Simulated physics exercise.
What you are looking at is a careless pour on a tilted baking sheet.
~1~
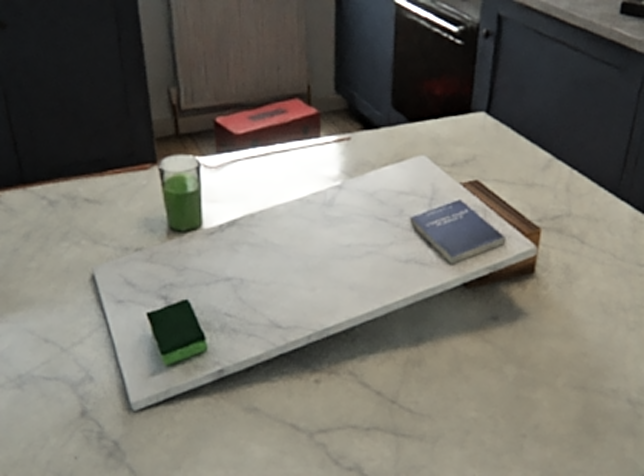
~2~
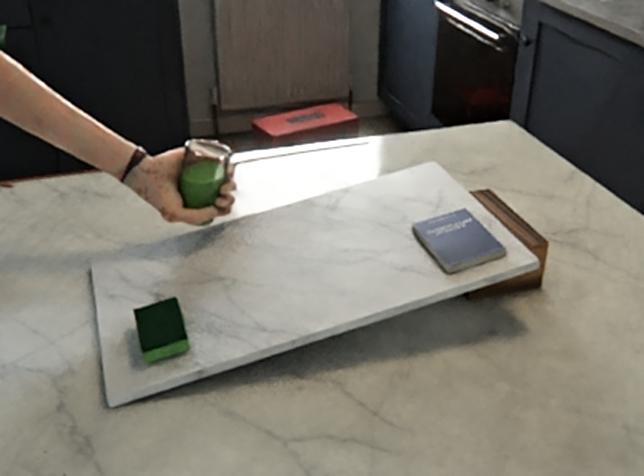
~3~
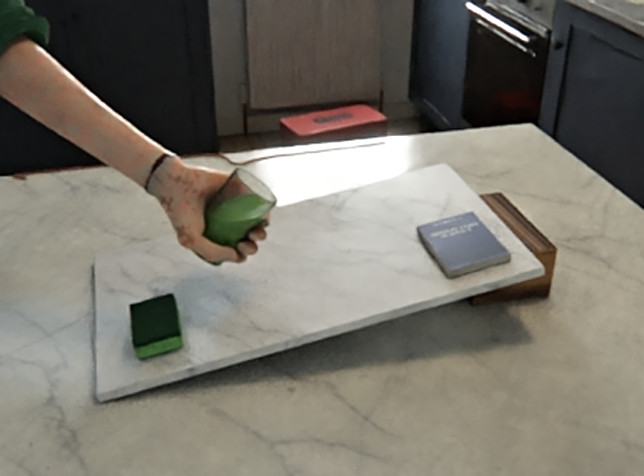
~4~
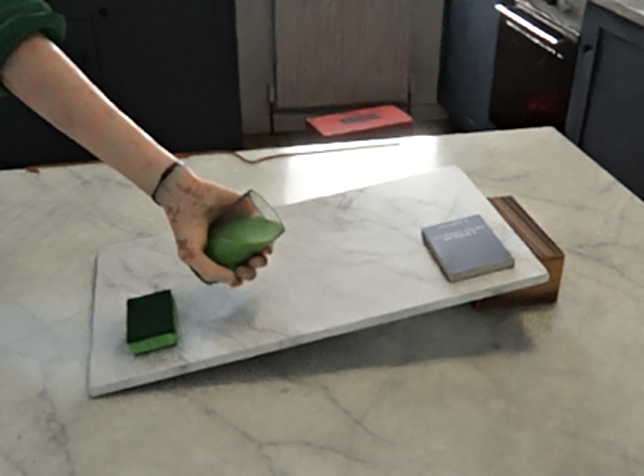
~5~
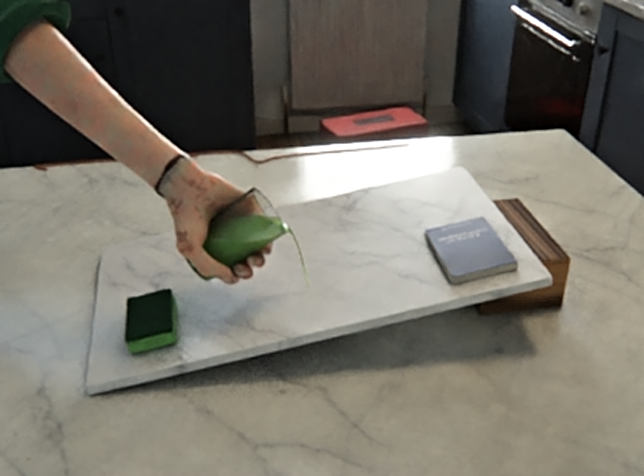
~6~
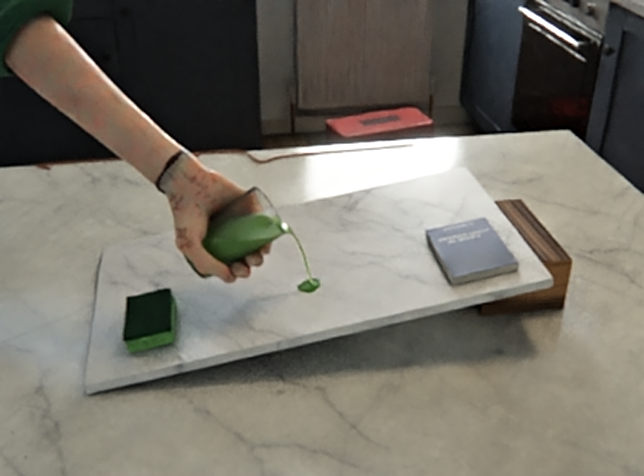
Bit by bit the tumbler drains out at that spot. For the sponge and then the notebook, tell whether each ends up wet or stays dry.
Sponge: Ends up wet; notebook: Stays dry.
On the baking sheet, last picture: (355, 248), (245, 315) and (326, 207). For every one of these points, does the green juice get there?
In turn: Untouched, reached, not reached.
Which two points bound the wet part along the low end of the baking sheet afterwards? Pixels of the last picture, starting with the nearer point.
It's wet between (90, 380) at the near end and (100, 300) at the far end.
A moment on, it runs down to the left; the sponge is untouched; the notebook is untouched.
Further on, it runs down to the left and off the end; the sponge is reached; the notebook is untouched.
When it is over, it runs down to the left and off the end; the sponge is reached; the notebook is untouched.
